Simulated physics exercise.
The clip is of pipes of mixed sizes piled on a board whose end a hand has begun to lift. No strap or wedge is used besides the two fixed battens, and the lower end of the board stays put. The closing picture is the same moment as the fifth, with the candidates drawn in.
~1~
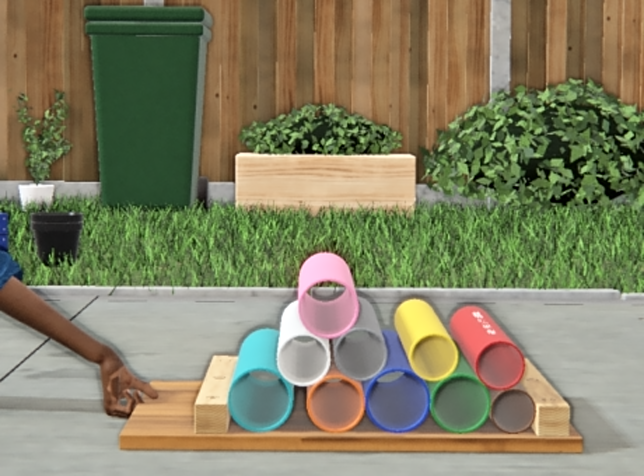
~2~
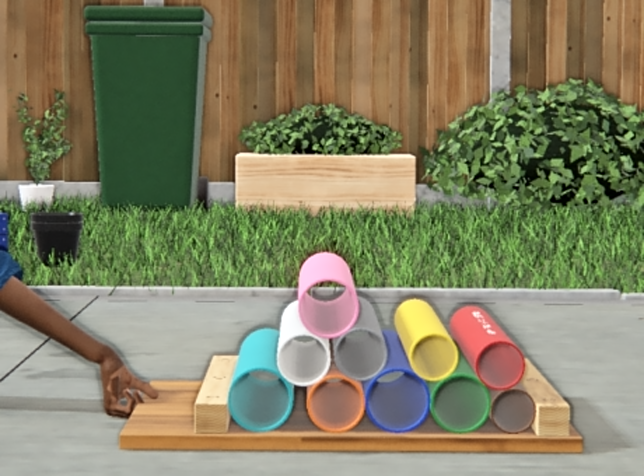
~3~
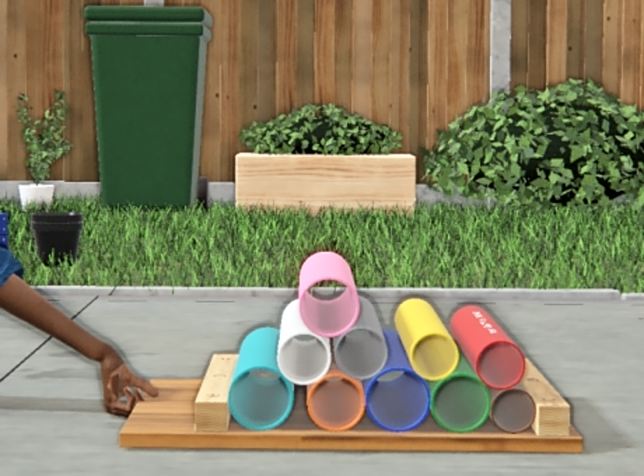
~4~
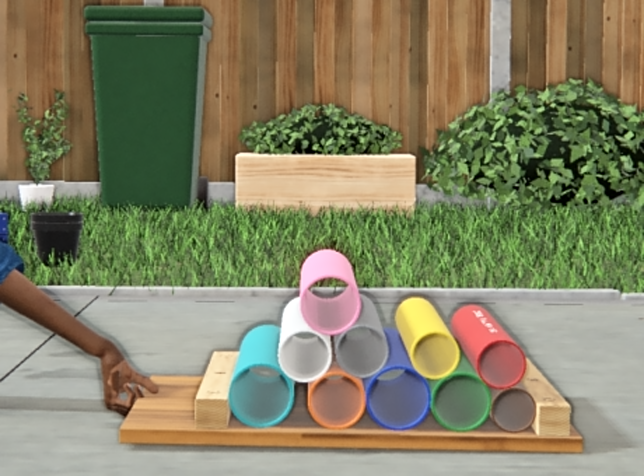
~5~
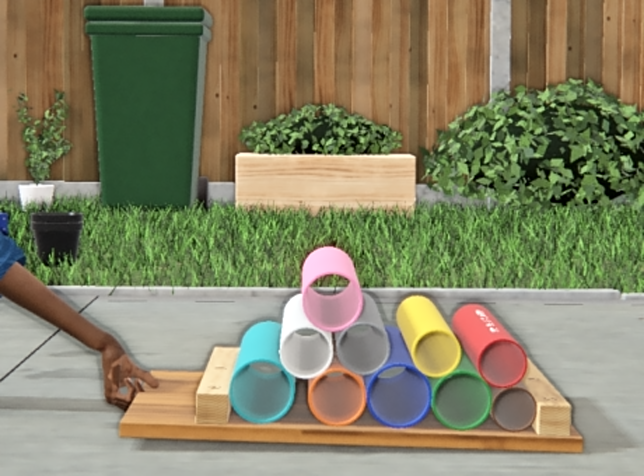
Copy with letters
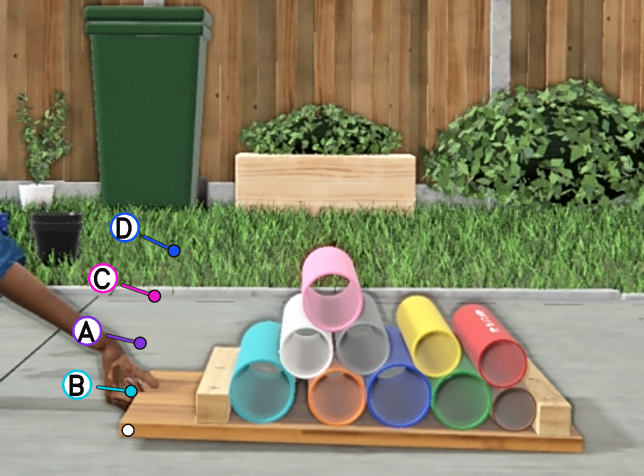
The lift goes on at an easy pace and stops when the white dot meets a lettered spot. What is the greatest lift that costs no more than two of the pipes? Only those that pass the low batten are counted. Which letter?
At most to D.
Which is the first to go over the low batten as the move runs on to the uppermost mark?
It is the red one.
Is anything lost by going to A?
No.
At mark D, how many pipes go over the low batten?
With D, one.
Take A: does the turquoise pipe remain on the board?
The turquoise pipe: Yes.
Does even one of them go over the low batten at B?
No, at B.
On the marked copy, A at (140, 343); B at (131, 391); C at (155, 296); D at (174, 251); the white dot at (128, 430).
With D. Early on, board at 16°.
Further on, board at 25°.
At the end, board at 25°, one over the low batten (red).
As for the rest, A none over the low batten; B none over the low batten; C one over the low batten (red).
